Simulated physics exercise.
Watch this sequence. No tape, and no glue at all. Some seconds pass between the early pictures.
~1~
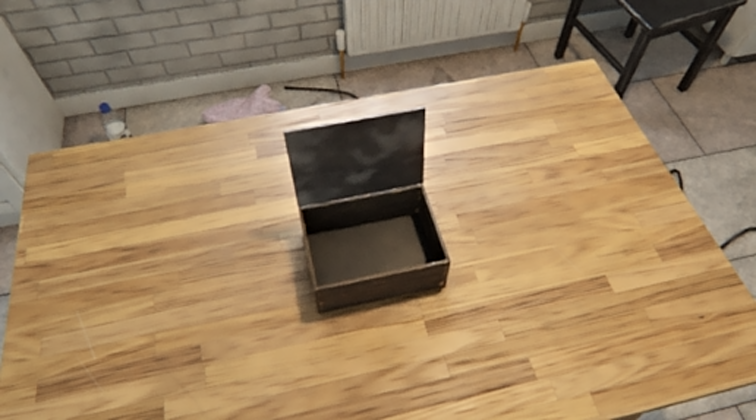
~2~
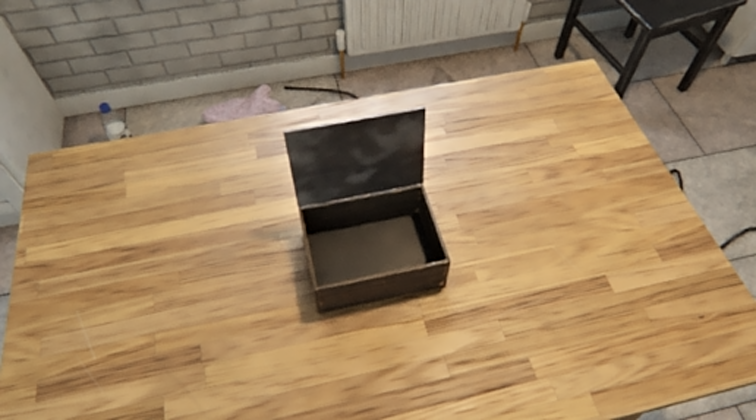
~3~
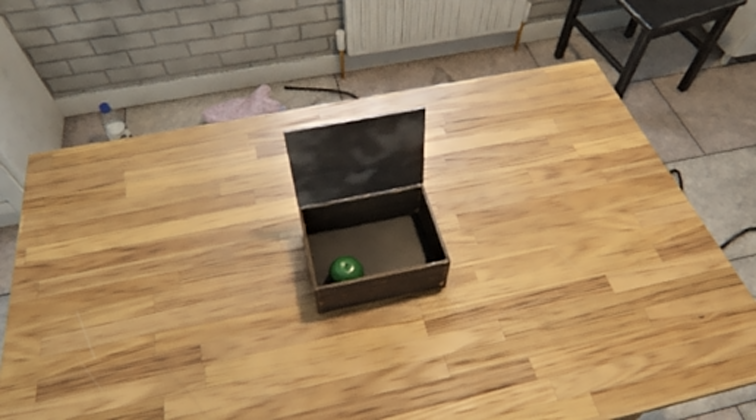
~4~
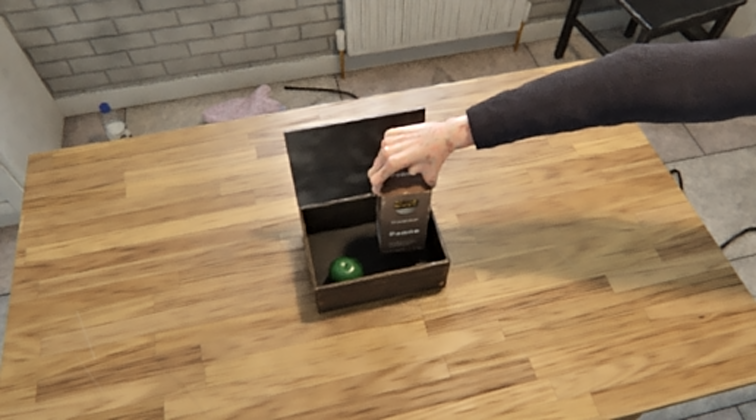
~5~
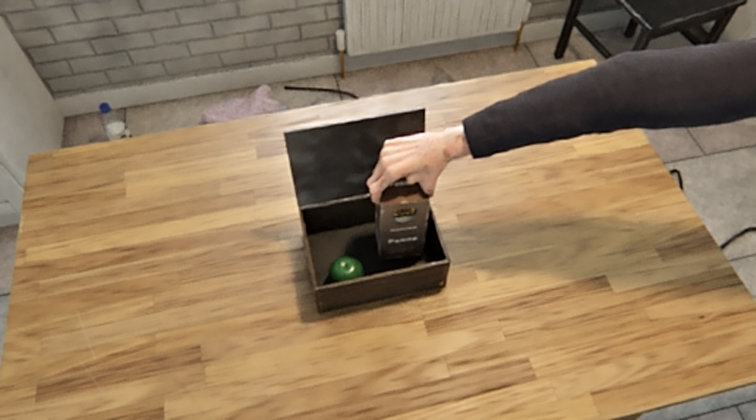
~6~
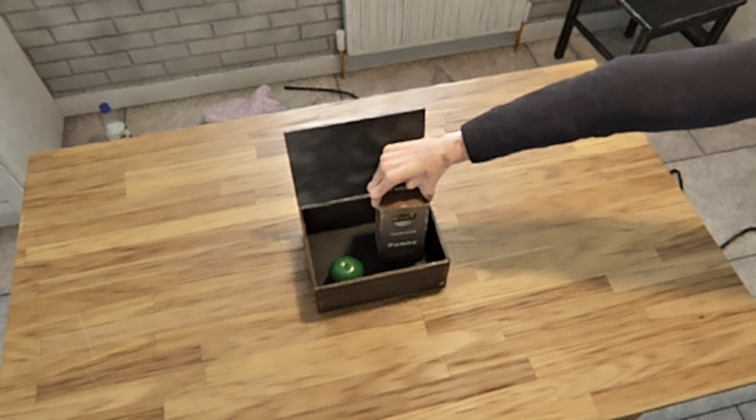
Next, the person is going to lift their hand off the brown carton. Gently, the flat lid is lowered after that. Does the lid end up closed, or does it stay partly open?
The lid ends up partly open.
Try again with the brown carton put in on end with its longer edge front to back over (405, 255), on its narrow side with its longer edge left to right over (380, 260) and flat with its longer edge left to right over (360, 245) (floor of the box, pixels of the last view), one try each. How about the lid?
With the first placement it doesn't close, with the second it closes properly, and with the third it closes properly.
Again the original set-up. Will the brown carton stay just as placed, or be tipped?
By the end the brown carton has kept its angle.
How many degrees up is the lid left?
It stays some 65° above the rim.
Then, 1.10 s past the last view, lid starting down.
Then, 1.50 s past the last view, lid 65° above the rim.
Then, 3.90 s past the last view, brown carton resting near (400, 222).
Finally, lid 66° above the rim; both still in place. Final places as the last picture's camera would see them, brown carton near (400, 221).
